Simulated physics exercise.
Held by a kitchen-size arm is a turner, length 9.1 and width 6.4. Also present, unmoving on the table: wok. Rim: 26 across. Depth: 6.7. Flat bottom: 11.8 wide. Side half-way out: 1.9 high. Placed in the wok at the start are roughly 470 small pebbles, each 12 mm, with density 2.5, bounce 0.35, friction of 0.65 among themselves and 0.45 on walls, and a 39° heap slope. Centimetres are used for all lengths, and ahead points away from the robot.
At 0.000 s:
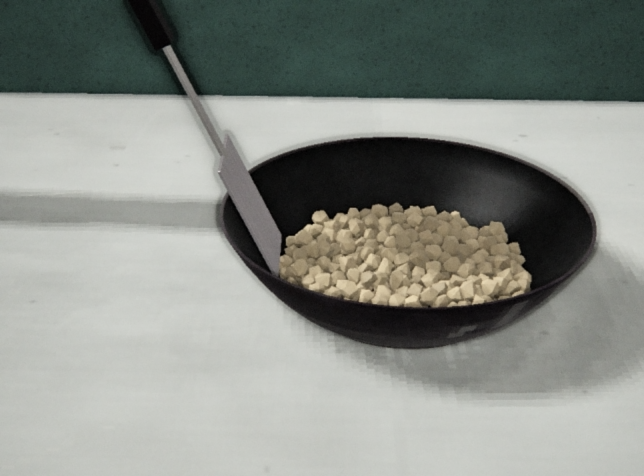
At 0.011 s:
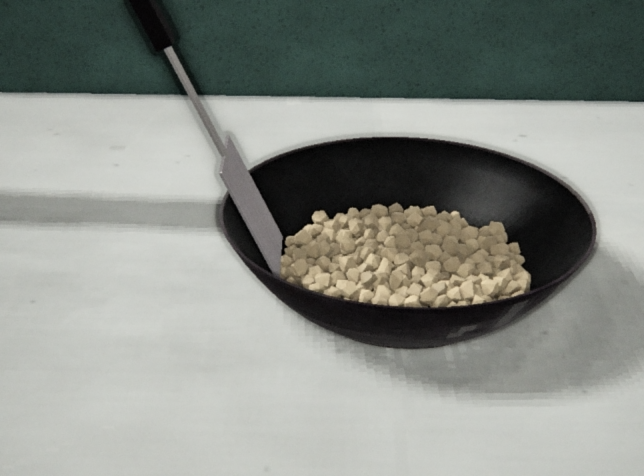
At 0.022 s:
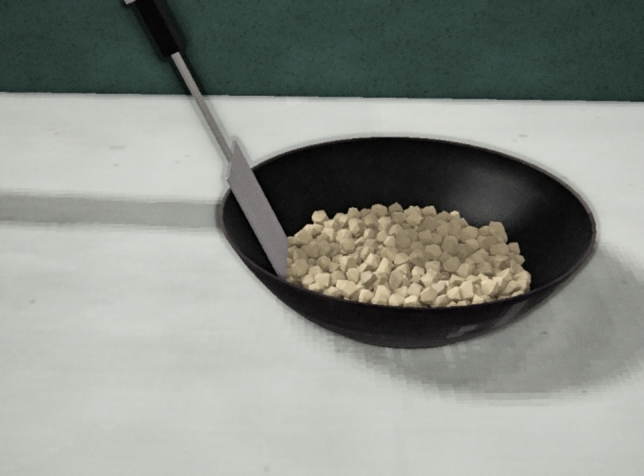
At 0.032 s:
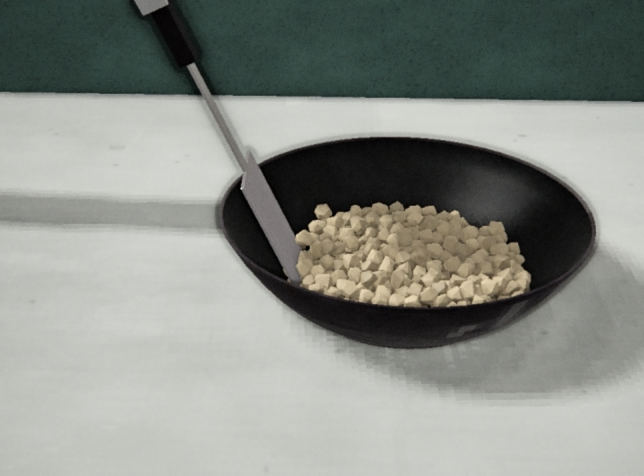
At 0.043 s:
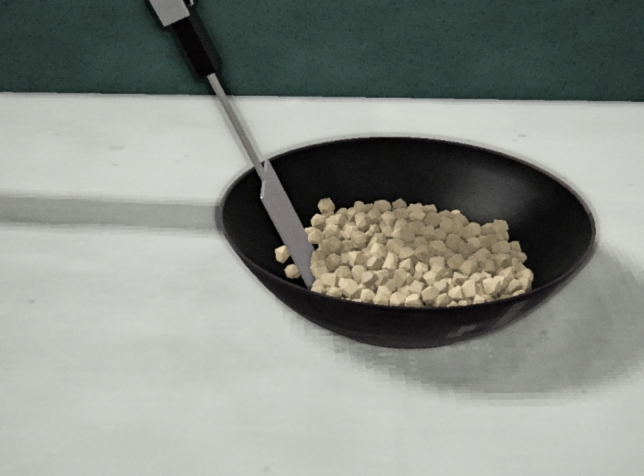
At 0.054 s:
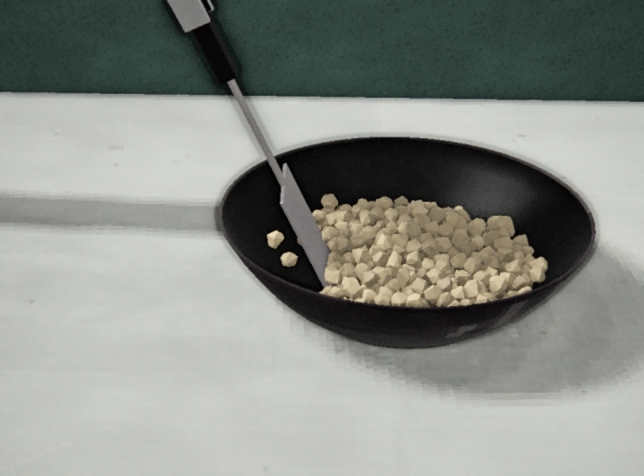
A grey turner with a black handle, its holder out of sight beyond the top edge, leans into the left side of a black wok on a pale tabletop before a dark green wall, seen from slightly above. Beige pebbles lie heaped in the wok. The blade barely moves at first, then slides right, pushing the heap slightly while two pebbles slip behind it, the camera still.
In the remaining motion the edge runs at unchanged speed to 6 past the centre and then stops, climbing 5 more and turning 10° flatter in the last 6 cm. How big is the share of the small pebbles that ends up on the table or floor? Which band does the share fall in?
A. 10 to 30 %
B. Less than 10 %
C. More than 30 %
Option A: 10 to 30 %.
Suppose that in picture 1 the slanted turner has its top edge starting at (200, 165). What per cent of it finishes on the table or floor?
Near 15 in a hundred.
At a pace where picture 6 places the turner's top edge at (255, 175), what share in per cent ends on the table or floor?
Share: Roughly 0 %.
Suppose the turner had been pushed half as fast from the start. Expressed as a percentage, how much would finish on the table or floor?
Approx. 5 per cent.
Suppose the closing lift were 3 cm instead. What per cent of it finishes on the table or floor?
About 15 per cent.
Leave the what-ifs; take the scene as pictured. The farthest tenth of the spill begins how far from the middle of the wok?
That works out to near 45 cm.
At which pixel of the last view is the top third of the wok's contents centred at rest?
Roughly at (515, 234).
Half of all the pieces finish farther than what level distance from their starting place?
I'd put it at close to 4 centimetres.
By 0.08 s, sloping 65°, highest piece 12 above the table; 465 in the wok, 1 on the blade or in flight.
By 0.11 s, sloping 62°, highest piece 22 above the table; 465 in the wok, 1 on the blade or in flight.
By 0.32 s, sloping 55°, highest piece 80 above the table; 398 in the wok, 22 on the table or floor, 46 on the blade or in flight.
By 1.37 s, sloping 55°, highest piece 7 above the table; 398 in the wok, 68 on the table or floor.
Final count, 398 in the wok, 68 on the table or floor. That is 15 % on the table or floor.
